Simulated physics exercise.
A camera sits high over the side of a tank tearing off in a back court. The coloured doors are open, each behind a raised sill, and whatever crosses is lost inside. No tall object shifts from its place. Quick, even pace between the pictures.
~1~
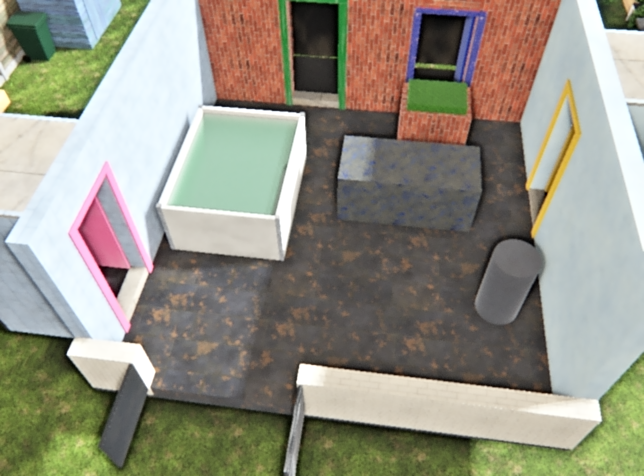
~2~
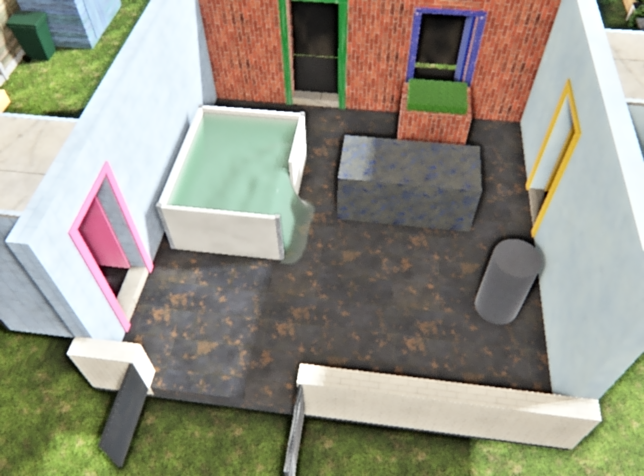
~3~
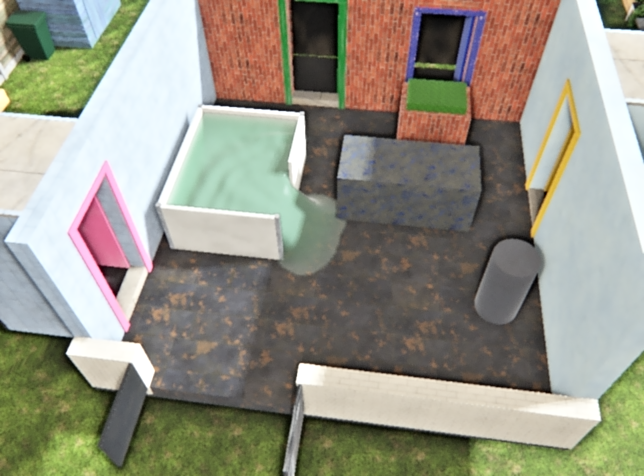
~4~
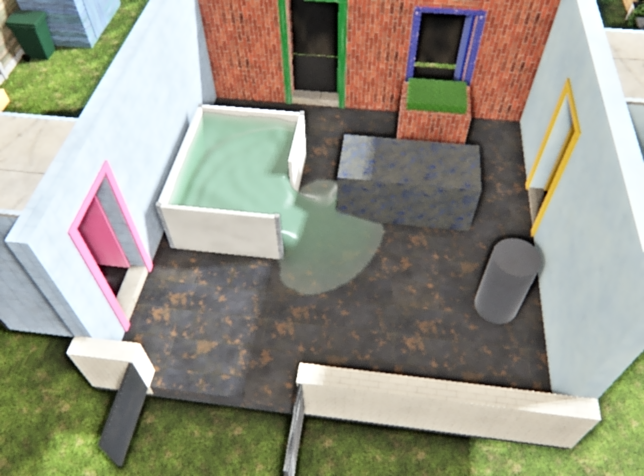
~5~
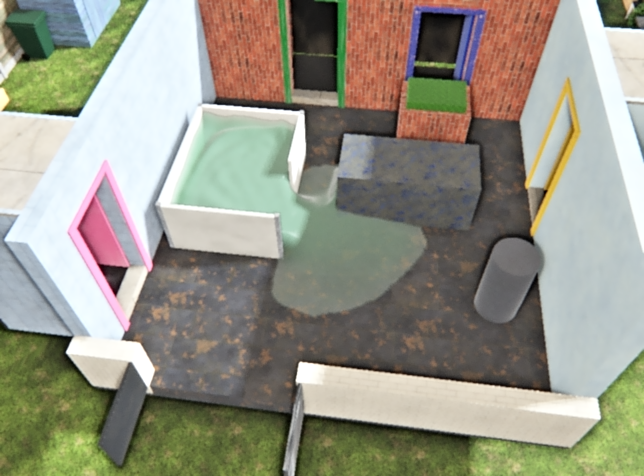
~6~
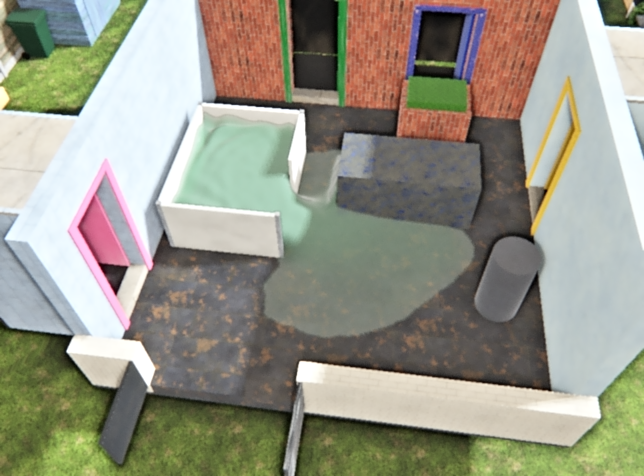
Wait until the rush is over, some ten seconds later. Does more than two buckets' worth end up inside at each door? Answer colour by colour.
The yellow door yes, more than two; the pink door no, two at most; the blue door yes, more than two; the green door no, two at most.
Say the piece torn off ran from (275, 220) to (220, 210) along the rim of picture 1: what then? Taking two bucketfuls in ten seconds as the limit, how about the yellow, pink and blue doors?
Here's how it plays out: Yellow fails to reach the limit, pink fails to reach the limit, and blue fails to reach the limit.
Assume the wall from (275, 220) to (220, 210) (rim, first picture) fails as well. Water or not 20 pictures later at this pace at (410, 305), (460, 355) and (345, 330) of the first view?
Point by point: Untouched, swamped and swamped.
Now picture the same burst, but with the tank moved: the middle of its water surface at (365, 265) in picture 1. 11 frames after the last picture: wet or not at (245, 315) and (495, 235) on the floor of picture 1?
The first spot is left dry and the second is inundated.
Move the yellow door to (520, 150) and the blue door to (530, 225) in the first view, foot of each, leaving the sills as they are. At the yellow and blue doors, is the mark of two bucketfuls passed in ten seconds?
As I see it, the yellow door crosses the limit, and the blue door crosses the limit.
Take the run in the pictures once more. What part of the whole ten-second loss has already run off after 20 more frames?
My estimate is roughly 10 percent.
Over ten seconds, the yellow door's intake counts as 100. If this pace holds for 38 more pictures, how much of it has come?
I make it 70 per cent.
A moment on, water covers 50 % of the floor; the yellow door wet at the sill, nothing in, the pink door not reached, the blue door not reached, the green door wet at the sill, nothing in.
Next, water covers 60 % of the floor; the yellow door under two buckets in, the pink door not reached, the blue door wet at the sill, nothing in, the green door under two buckets in.
Then, water covers 75 % of the floor; the yellow door over two buckets in, the pink door not reached, the blue door wet at the sill, nothing in, the green door under two buckets in.
Later, water covers 100 % of the floor; the yellow door far over two buckets in, the pink door wet at the sill, nothing in, the blue door over two buckets in, the green door under two buckets in.
In the end, water covers 100 % of the floor; the yellow door far over two buckets in, the pink door under two buckets in, the blue door over two buckets in, the green door under two buckets in.
